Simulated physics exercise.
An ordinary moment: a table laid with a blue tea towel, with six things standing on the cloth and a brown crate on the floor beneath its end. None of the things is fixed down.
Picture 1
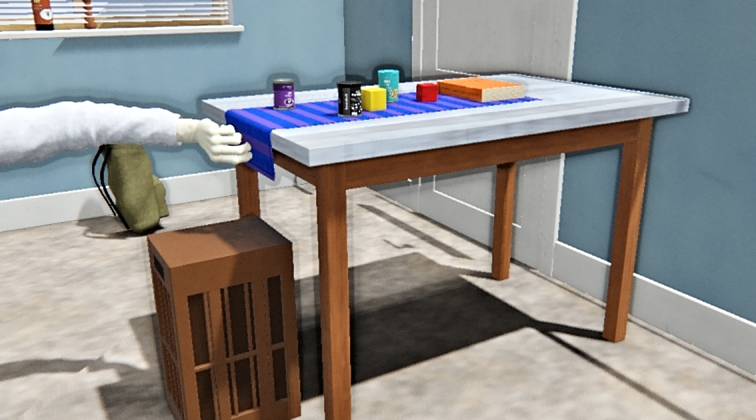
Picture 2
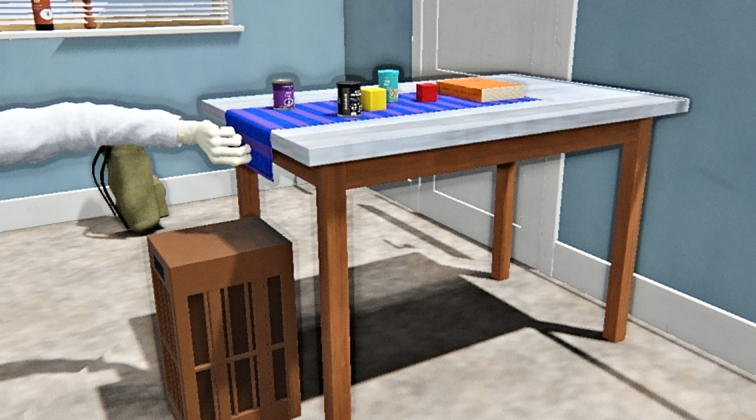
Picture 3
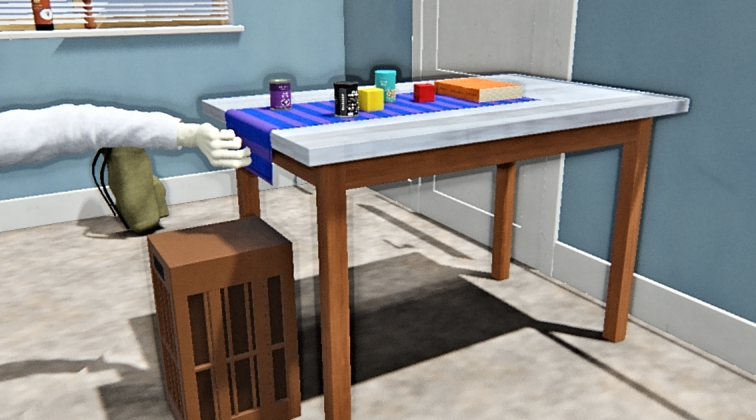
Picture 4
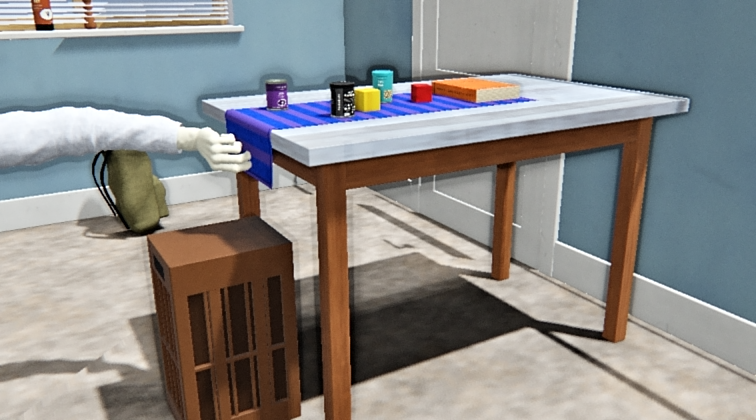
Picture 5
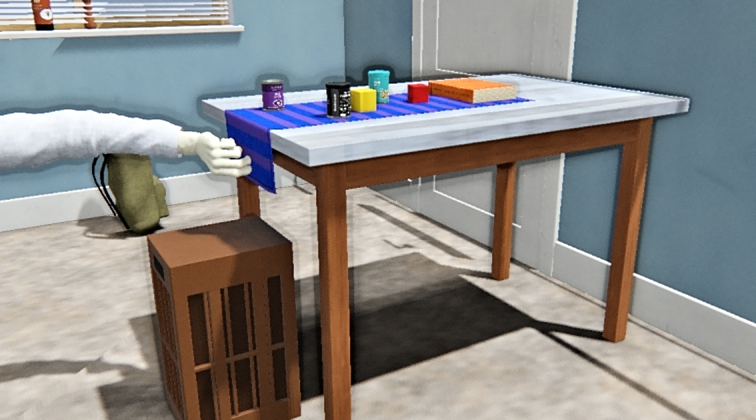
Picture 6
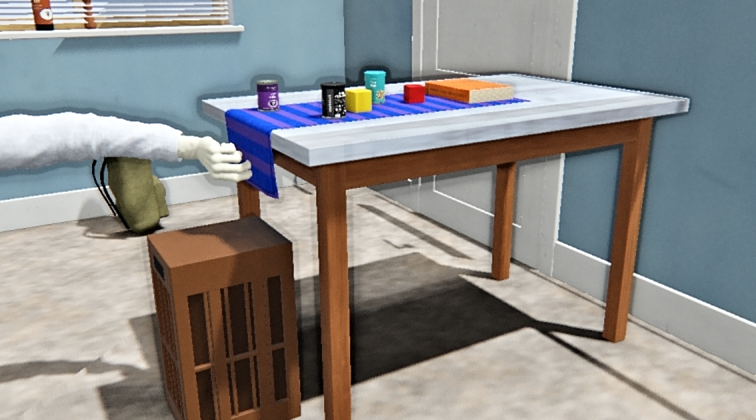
White-sleeved arm drawing a blue cloth slowly over a table's left end, the cans, cubes and orange-topped block shifting left with it.
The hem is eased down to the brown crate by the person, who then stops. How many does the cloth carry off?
One ends up below.
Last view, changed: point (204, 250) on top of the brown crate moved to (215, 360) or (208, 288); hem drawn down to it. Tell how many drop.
Going over the edge would be 4 and 2.
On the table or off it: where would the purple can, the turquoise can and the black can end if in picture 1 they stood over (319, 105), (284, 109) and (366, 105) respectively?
Purple can: Stays. Turquoise can: Goes. Black can: Stays.
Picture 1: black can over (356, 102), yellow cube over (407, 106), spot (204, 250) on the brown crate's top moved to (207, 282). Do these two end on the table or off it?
Observed: Black can remains seated; yellow cube remains seated.
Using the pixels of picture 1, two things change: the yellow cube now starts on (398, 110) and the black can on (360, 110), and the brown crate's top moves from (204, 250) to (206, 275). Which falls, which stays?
Result: Yellow cube still there, black can still there.
Soon after, hem near (251, 201); all still up.
After that, hem on the crate; purple can gone.
In the end, hem on the crate; purple can gone. The table loses one.
